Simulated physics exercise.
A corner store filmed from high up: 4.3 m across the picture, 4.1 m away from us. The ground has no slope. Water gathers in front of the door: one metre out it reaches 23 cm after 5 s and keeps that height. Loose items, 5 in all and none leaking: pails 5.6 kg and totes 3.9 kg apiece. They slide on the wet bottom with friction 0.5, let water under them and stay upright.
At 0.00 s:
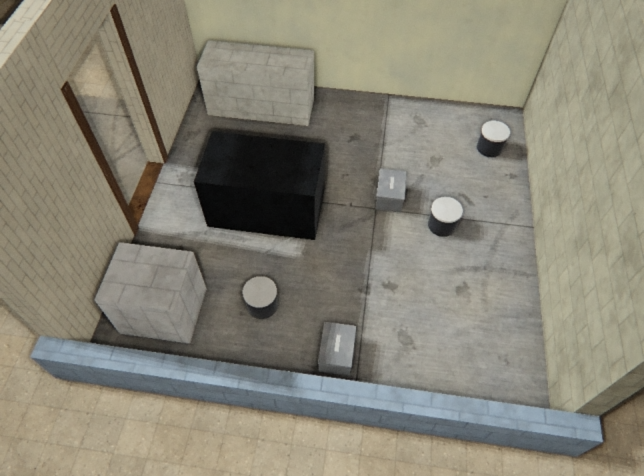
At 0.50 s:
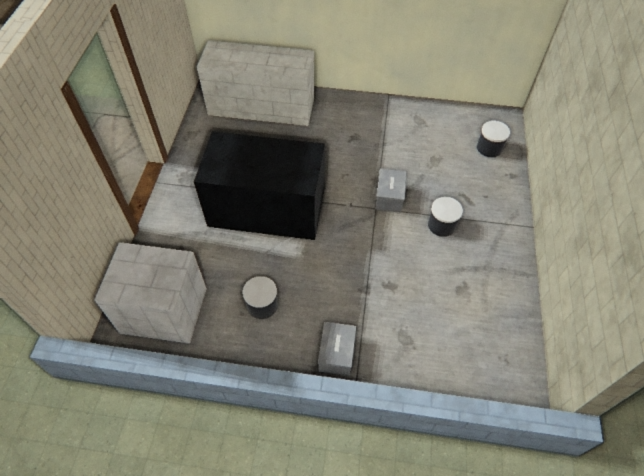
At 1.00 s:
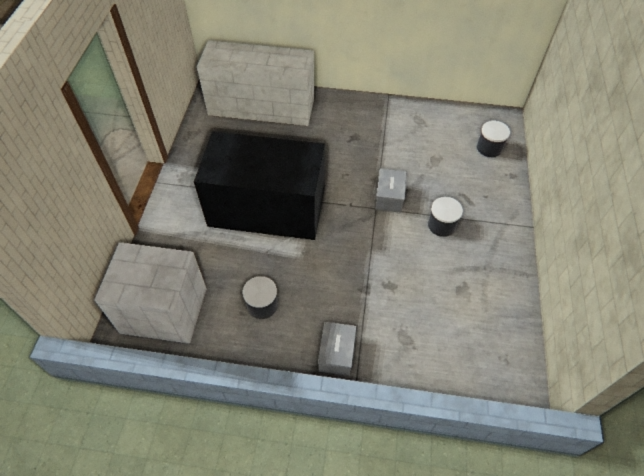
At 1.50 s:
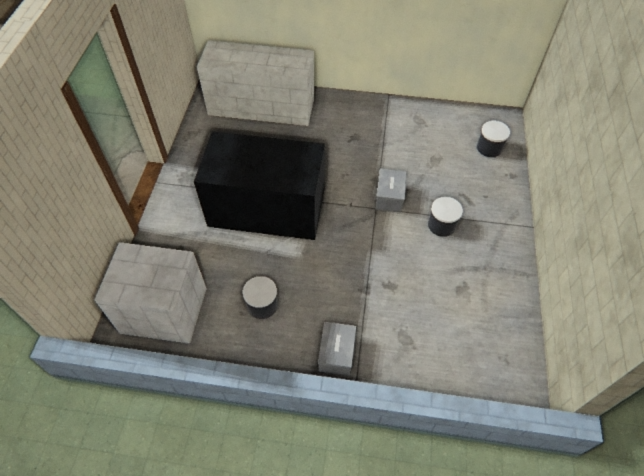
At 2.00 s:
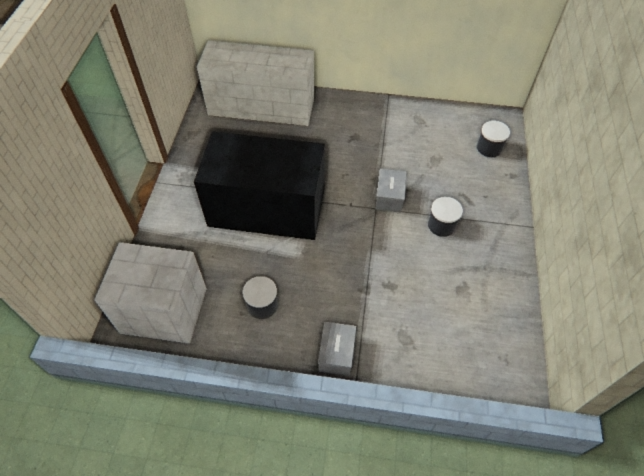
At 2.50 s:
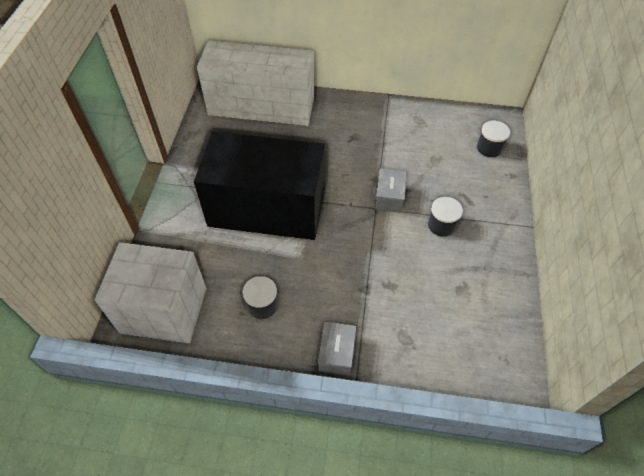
At first, the ground outside a small walled room is bare tan tile, while pails, gray totes, pale blocks and a large black box stand inside. Then greenish water covers the ground outside and deepens in colour, and finally a little spreads in through the left doorway; nothing inside shifts.
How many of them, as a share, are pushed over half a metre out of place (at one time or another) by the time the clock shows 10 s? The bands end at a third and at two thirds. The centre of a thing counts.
That comes to from one to two thirds.
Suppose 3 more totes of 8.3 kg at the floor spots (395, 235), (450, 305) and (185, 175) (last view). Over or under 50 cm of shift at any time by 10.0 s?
In turn: Less, short of it, past it.
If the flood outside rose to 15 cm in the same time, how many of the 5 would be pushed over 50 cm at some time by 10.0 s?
In that case 0 of them.
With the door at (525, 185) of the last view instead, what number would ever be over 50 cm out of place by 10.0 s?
In that case 3 of them.
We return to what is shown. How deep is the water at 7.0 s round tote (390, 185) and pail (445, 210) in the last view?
About 3 and 1 cm.
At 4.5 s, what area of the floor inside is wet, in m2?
Some 4.0 m2.
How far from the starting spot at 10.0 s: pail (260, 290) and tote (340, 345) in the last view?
In that order: 150 cm, 150 cm.
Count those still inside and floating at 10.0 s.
I count 3.
After 3.5 s 0 of 5 are over 50 cm from their spots; 0 afloat.
After 4.5 s 0 of 5 are over 50 cm from their spots; 0 afloat.
After 7.0 s 1 of 5 are over 50 cm from their spots; 0 afloat.
After 10.0 s 3 of 5 are over 50 cm from their spots, and 3 have been at some point; 3 afloat.
